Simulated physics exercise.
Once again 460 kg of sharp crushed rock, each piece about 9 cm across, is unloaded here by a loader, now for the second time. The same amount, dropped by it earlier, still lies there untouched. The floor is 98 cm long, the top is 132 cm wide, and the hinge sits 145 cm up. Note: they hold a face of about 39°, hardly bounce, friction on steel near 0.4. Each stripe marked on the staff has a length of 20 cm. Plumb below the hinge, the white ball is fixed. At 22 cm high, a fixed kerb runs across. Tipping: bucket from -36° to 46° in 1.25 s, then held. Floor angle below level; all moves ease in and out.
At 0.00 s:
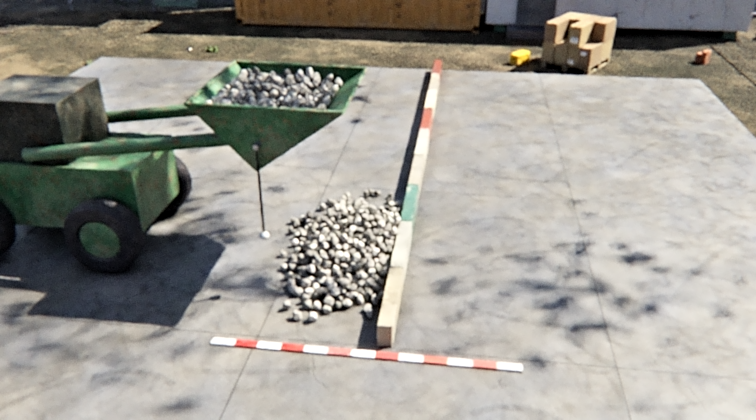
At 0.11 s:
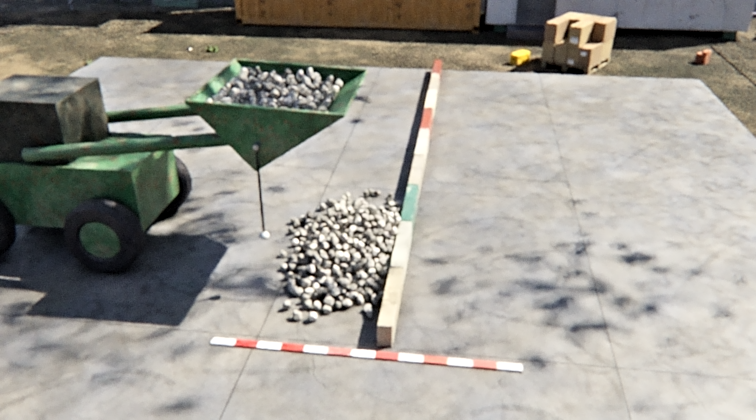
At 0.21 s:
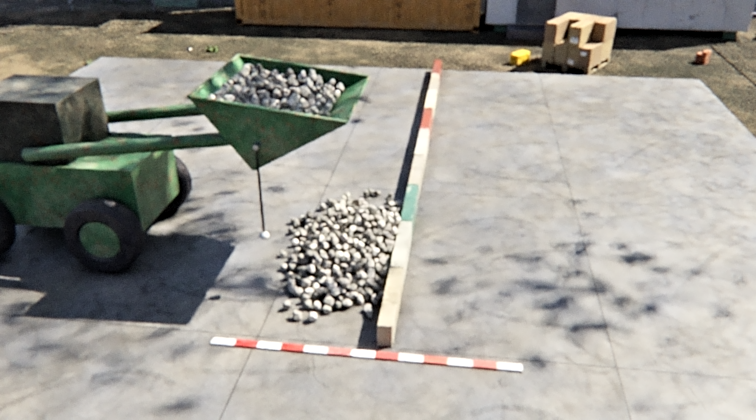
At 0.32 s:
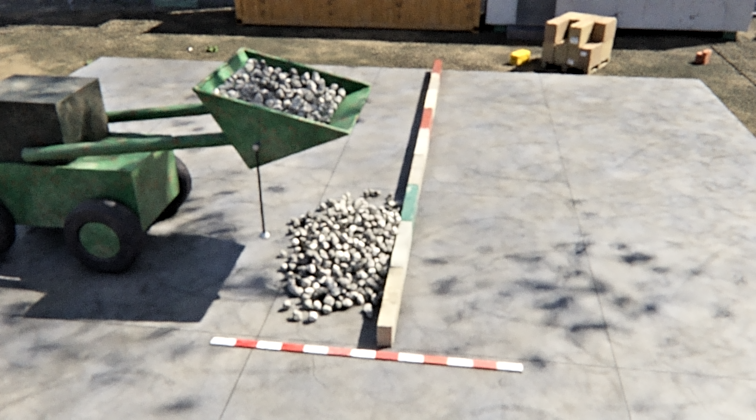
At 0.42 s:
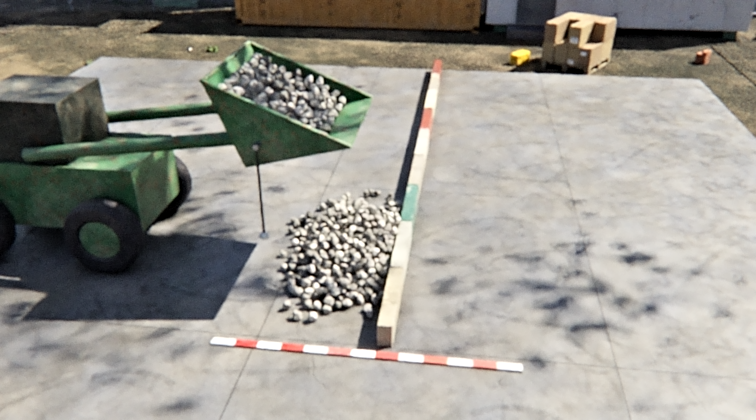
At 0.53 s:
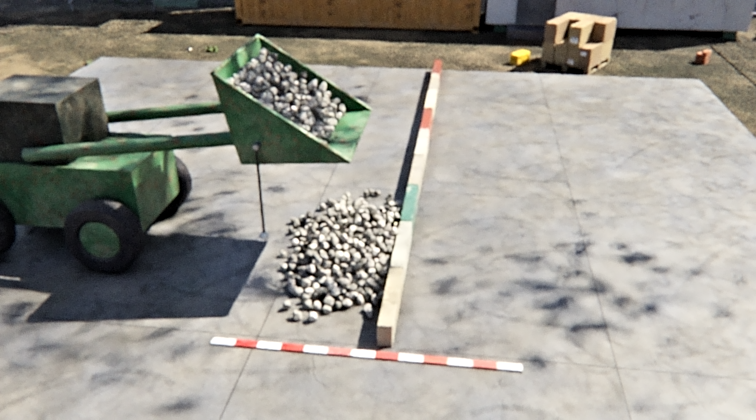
A green loader stands at the left of a sunlit concrete yard, seen from above at a fixed, slightly high viewpoint, its raised green bucket full of grey stones. A pale stone heap lies below against a long beam with red and green sections, behind a red-and-white striped strip. The bucket steadily tilts, its right lip lowering and back edge rising, while the stones inside shift and the heap stays still.
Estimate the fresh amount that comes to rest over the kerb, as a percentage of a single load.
About 14 per cent of a load.
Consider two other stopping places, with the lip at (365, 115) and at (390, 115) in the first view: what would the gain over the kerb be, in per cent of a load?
25 % and 55 %.
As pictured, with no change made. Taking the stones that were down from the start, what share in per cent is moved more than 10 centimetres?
The answer is about 5 per cent.
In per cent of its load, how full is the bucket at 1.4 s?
Some 55 %, roughly, is held.
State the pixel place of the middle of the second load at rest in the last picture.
I'd put their centre close to (369, 233).
After 0.9 s the floor is at 33°; in per cent of one load, 100 in the bucket, 100 on this side of the kerb; the foremost stones are at (393, 243).
After 1.4 s the floor is at 46°; in per cent of one load, 54 in the bucket, 146 on this side of the kerb; the foremost stones are at (393, 243).
After 1.7 s the floor is at 46°; in per cent of one load, 5 in the bucket, 191 on this side of the kerb, 4 over the kerb; the foremost stones are at (429, 231).
After 4.5 s the floor is at 46°; in per cent of one load, 0 in the bucket, 186 on this side of the kerb, 14 over the kerb; the foremost stones are at (494, 256). Net gain over the kerb, 14.
